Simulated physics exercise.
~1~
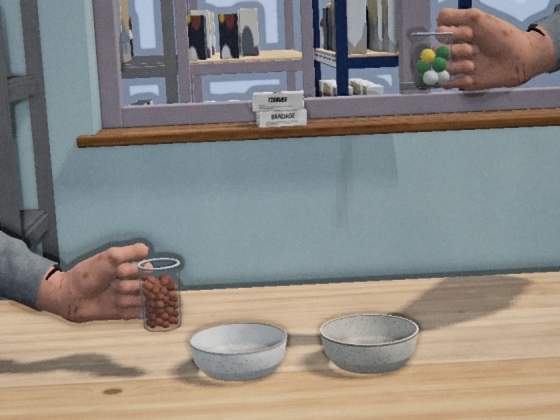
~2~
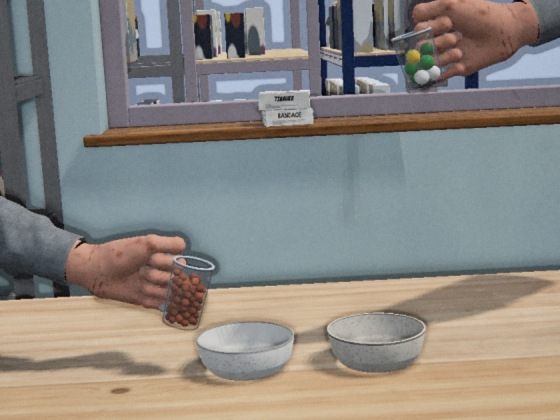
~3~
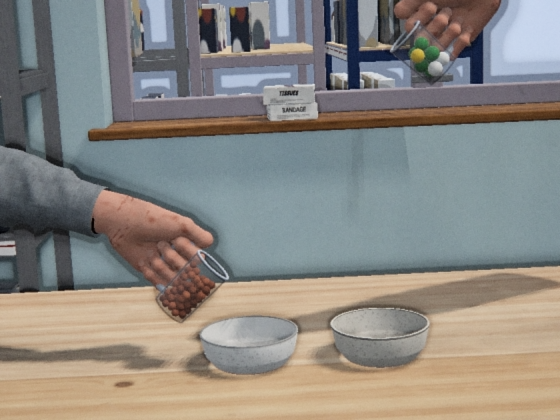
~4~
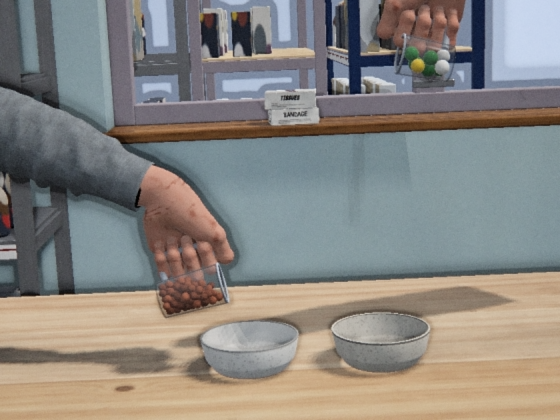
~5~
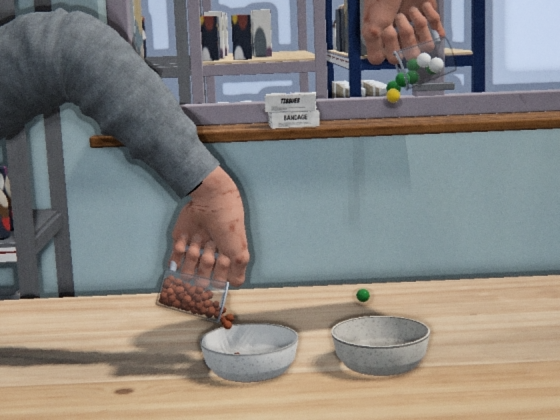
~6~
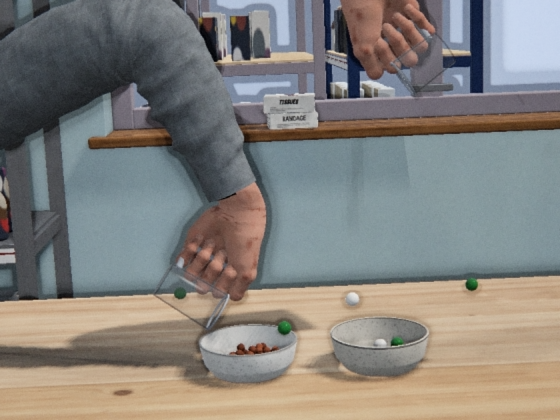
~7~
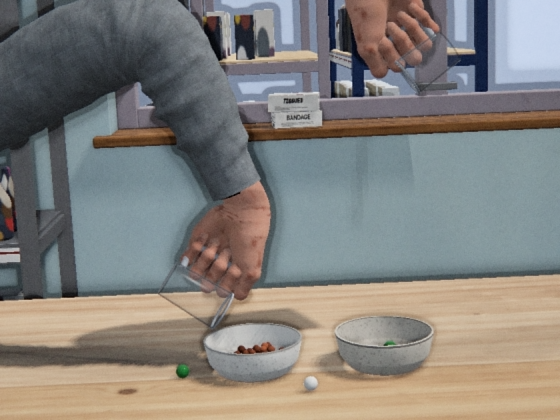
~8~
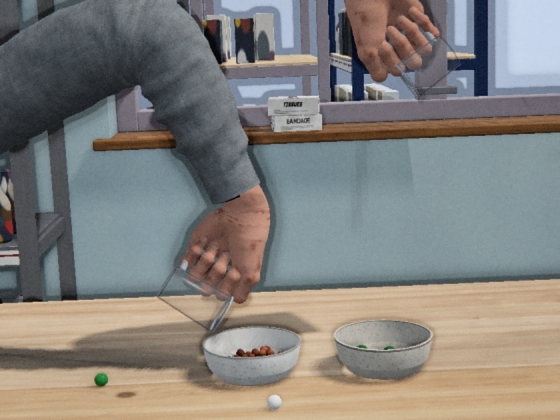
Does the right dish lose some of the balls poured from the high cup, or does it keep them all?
The right dish loses some of its balls, which bounce out onto the table and beyond. The left dish keeps all of its small reddish-brown balls.
In a room with a pale blue wall and shelves behind a wide opening, a gently swaying view looks across a light wooden table with two grey dishes. At the left, a hand holds a clear cup of small reddish-brown balls low down, while another at the upper right holds a cup of larger green, white and yellow balls much higher. Both hands tip their cups until they are upside down. The brown balls drop into the left dish and stay there. The larger balls fall farther, and several bounce away. Some remain in the right dish, while a green ball and a white one roll left across the table.
